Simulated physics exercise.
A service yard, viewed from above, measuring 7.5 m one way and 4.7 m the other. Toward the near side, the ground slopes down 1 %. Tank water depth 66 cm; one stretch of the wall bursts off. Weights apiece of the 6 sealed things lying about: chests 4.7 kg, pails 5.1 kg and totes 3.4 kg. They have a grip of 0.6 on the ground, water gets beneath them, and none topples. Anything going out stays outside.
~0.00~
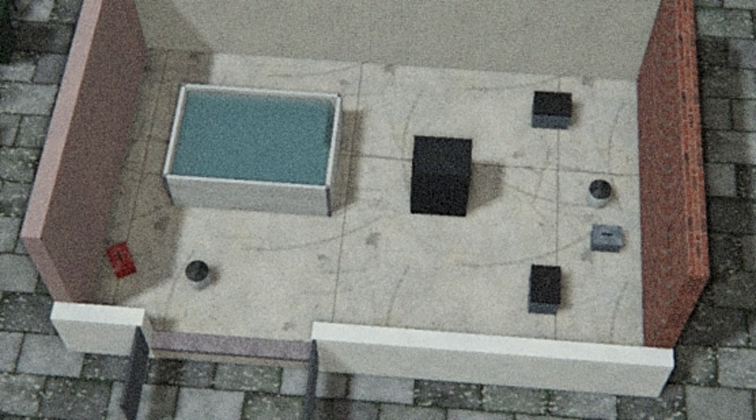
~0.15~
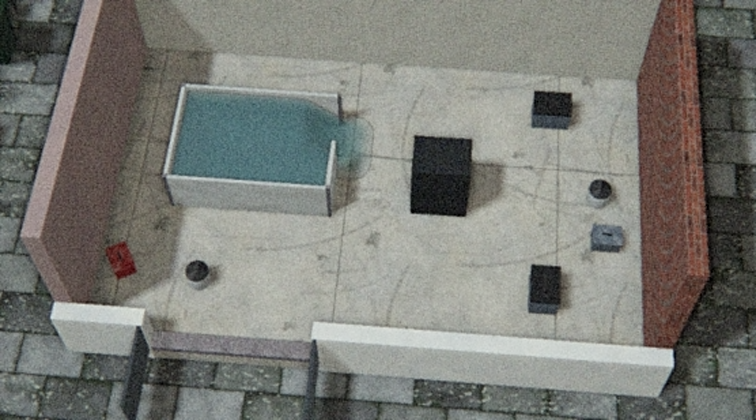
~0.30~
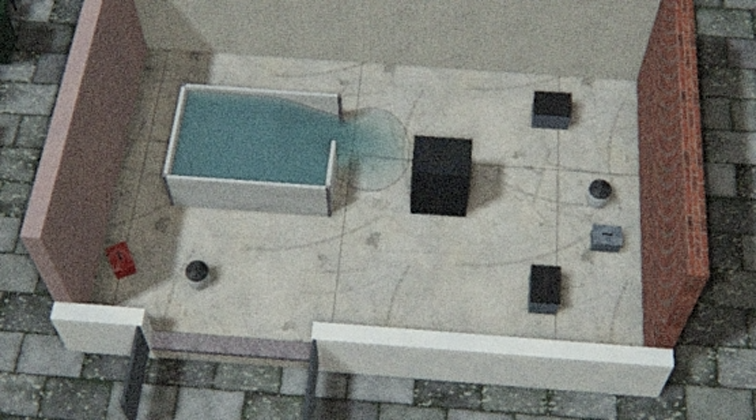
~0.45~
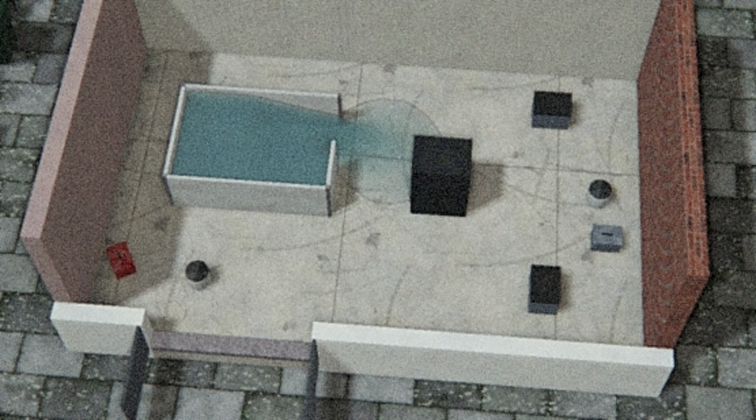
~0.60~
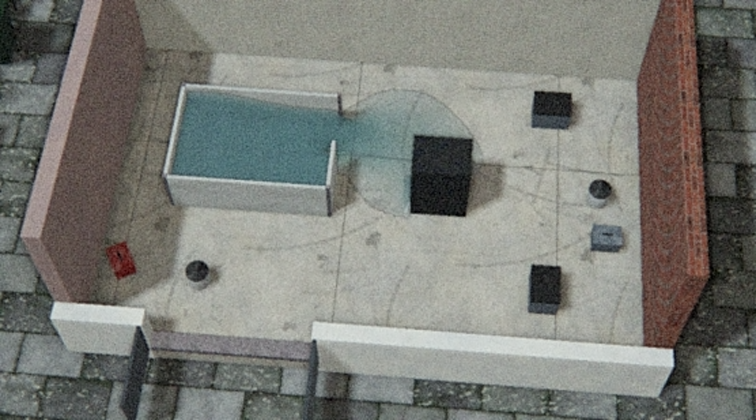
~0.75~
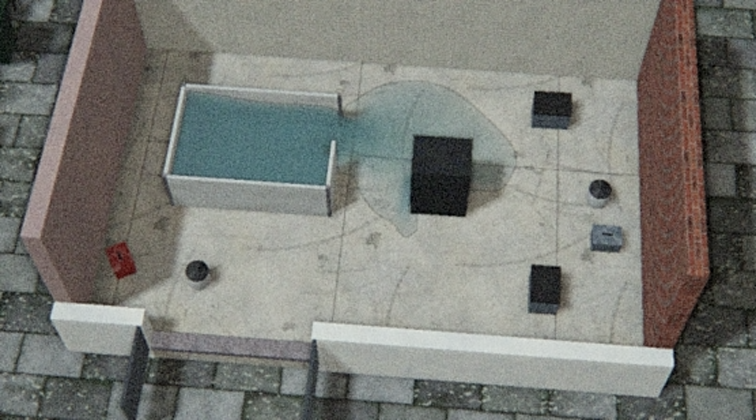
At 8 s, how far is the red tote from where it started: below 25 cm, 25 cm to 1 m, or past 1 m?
Its displacement will be small.
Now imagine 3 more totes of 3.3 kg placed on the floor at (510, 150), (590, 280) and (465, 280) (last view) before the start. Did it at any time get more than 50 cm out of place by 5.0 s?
Note, same order as listed: Beyond the limit, beyond the limit, inside the limit.
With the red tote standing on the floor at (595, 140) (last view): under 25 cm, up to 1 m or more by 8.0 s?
It goes a long way.
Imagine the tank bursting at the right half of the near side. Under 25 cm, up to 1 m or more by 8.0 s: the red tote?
From there, the red tote remains planted.
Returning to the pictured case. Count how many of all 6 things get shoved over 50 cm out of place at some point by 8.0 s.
That comes to 4.
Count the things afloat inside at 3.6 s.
By my count, 2.
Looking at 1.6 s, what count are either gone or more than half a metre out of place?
By then the count is 0.
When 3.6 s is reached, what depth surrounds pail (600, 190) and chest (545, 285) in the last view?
About 9 and 1 cm.
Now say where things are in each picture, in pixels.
In the first picture, the red tote at (120, 256), on the bottom; 3.2 m2 under water; 0 of 6 have shifted.
In the second picture, the red tote at (120, 256), on the bottom; water covers 3.7 m2; 0 of 6 have shifted.
In the third picture, the red tote at (120, 256) rests on the ground; 4.4 m2 under water; 0 of 6 have shifted.
In the fourth picture, the red tote at (120, 256) rests on the ground; 5.3 m2 under water; 0 of 6 have shifted.
In the fifth picture, the red tote at (120, 256), on the bottom; 6.2 m2 under water; 0 of 6 have shifted.
In the sixth picture, the red tote at (120, 256) rests on the ground; water covers 7.3 m2; 0 of 6 have shifted.
After 1.6 s the red tote is near (120, 256), 0.0 m from its start, aground; 0 of 6 are out; 0 afloat.
After 3.6 s the red tote is near (120, 256), 0.0 m from its start, aground; 0 of 6 are out; 2 afloat.
After 5.6 s the red tote is near (120, 256), 0.0 m from its start, aground; 0 of 6 are out; 4 afloat.
After 8.0 s the red tote is near (120, 256), 0.0 m from its start, aground; 0 of 6 are out; 4 afloat.
